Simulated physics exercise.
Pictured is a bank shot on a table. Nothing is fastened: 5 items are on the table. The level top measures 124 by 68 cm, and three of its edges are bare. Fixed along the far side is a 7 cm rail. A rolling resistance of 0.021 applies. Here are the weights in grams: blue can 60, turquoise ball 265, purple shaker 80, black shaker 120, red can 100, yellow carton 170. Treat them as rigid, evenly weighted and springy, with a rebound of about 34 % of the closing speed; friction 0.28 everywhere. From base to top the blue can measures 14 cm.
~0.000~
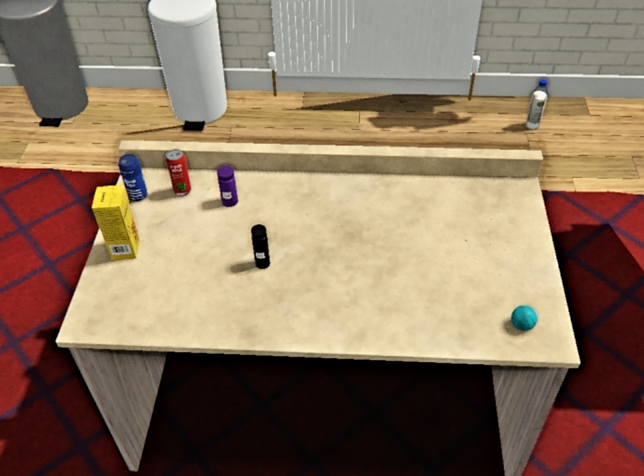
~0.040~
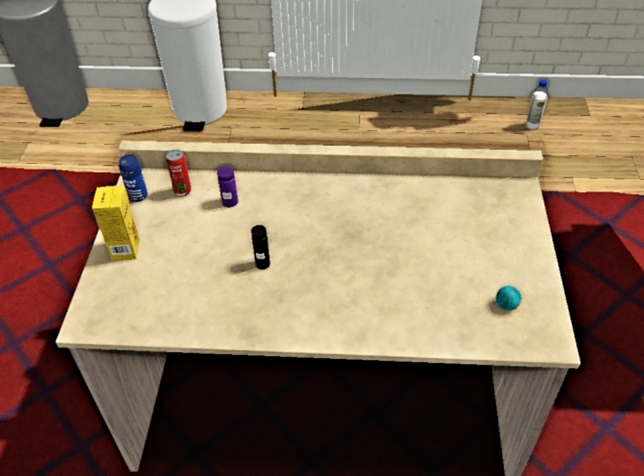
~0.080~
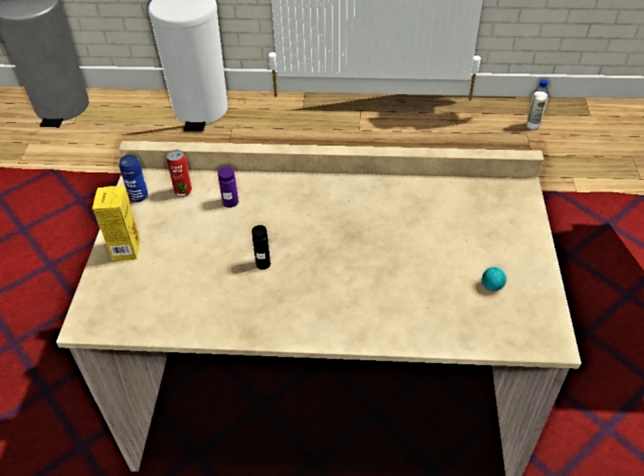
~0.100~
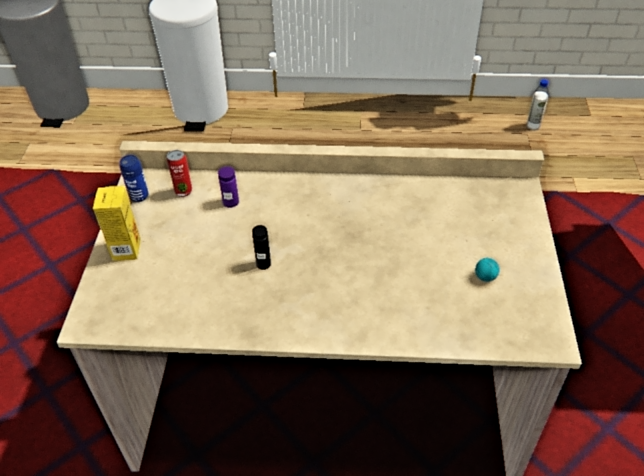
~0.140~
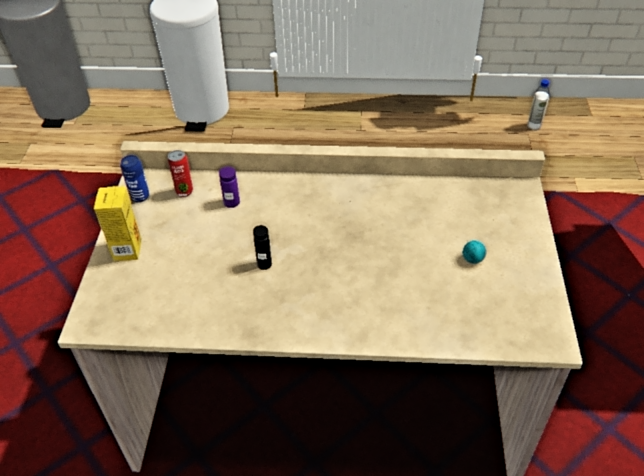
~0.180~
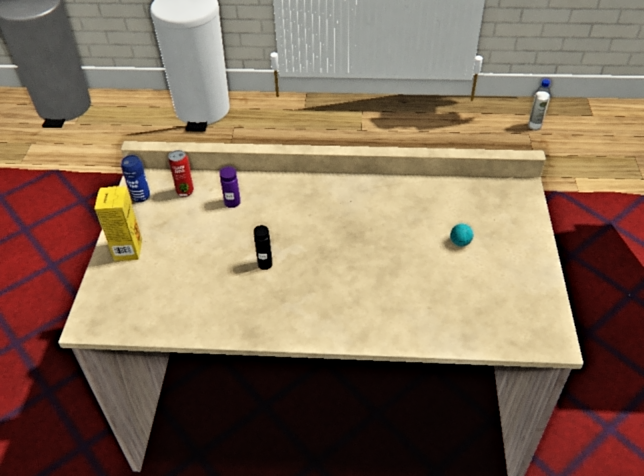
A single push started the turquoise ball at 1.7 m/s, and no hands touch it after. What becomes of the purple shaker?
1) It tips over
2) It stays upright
Option 2: It stays upright.
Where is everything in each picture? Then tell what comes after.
The first picture shows turquoise ball (524, 318); purple shaker (228, 187).
The second picture shows turquoise ball (509, 298); red can (179, 174).
The third picture shows turquoise ball (494, 279); blue can (134, 179).
The fourth picture shows turquoise ball (488, 270); red can (180, 174).
The fifth picture shows turquoise ball (474, 252); blue can (135, 180).
The sixth picture shows turquoise ball (462, 235); purple shaker (230, 188).
Around 0.58 s, turquoise ball near (369, 190).
Around 1.28 s, turquoise ball near (244, 218).
Finally (2.7 s), all 5 still in place (within 4 cm). Final places as that camera would see them, purple shaker near (230, 188).
